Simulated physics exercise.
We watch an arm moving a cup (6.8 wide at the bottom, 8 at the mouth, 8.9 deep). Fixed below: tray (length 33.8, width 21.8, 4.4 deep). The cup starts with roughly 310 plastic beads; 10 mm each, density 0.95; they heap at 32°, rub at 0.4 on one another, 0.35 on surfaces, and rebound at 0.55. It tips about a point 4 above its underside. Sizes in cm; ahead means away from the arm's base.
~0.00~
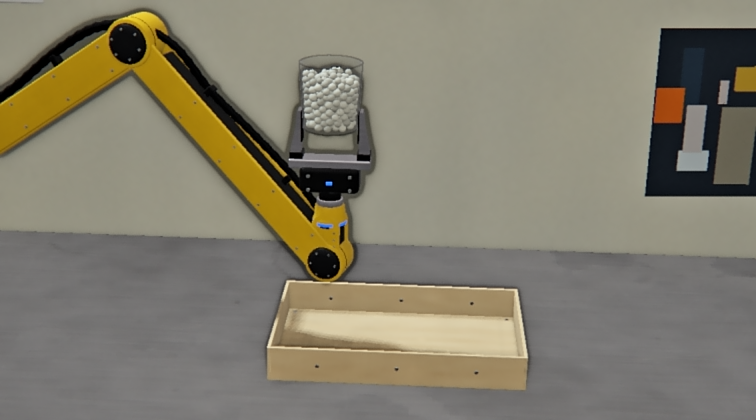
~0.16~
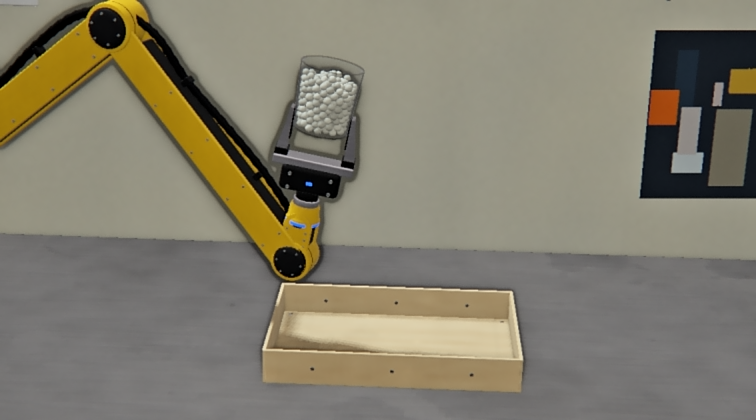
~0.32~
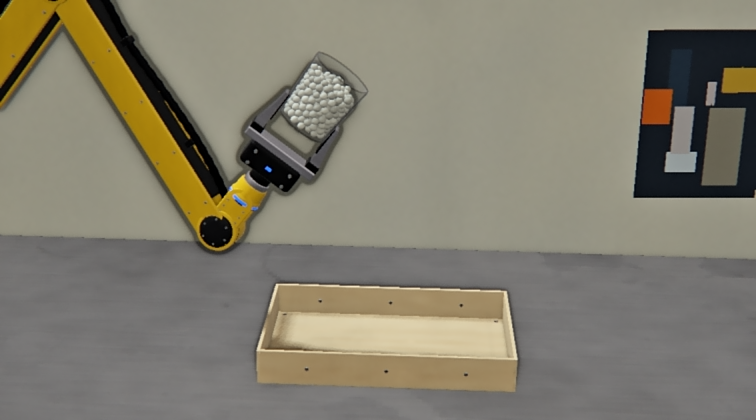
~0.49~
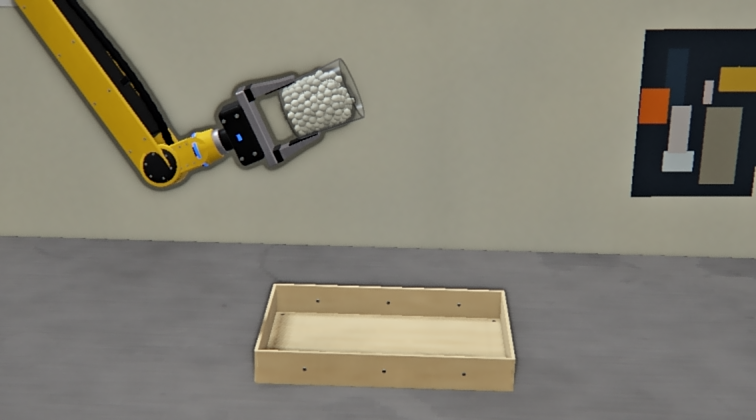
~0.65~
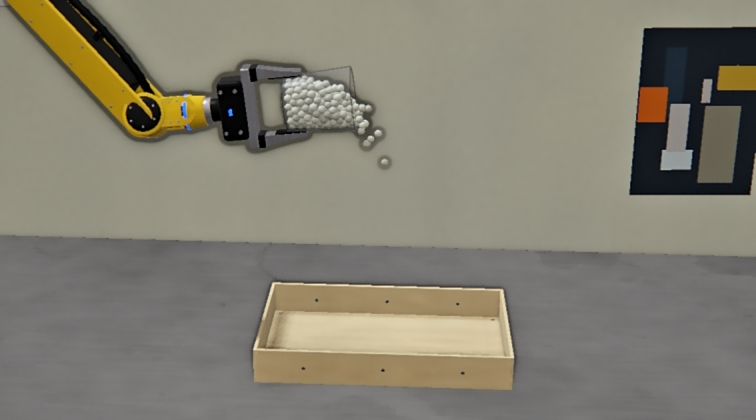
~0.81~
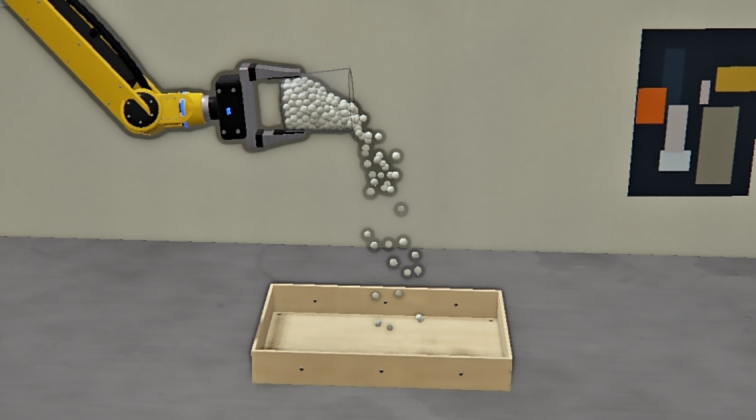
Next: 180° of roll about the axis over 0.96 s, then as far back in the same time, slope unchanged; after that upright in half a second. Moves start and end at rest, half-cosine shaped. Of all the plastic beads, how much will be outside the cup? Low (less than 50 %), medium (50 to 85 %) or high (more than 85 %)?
A medium share, 50 to 85 %, ends outside the cup.
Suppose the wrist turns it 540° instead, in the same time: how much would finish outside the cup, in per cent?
Then about 80 per cent.
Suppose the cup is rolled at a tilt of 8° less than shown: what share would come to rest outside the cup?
It would be near 40 per cent.
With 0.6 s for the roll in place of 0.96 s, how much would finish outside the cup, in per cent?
It would be near 60 per cent.
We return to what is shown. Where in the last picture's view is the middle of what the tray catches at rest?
At about (422, 345).
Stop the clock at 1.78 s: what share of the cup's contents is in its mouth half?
Some 40 per cent.
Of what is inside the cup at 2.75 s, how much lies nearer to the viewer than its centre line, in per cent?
Roughly 70 per cent.
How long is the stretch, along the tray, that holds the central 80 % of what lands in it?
About 26 cm.
After 1.78 s, tipped 85°, highest piece 38 above the table; 157 in the cup, 127 in the tray, 4 on the table or floor, 24 in flight or on a rim.
After 2.75 s, tipped 85°, highest piece 38 above the table; 192 in the tray, 106 in the cup, 4 on the table or floor, 10 in flight or on a rim.
After 3.43 s, upright, highest piece 37 above the table; 207 in the tray, 101 in the cup, 4 on the table or floor.
After 4.13 s, upright, highest piece 37 above the table; 207 in the tray, 101 in the cup, 4 on the table or floor.
At rest, 207 in the tray, 101 in the cup, 4 on the table or floor. That is 68 % outside the cup.
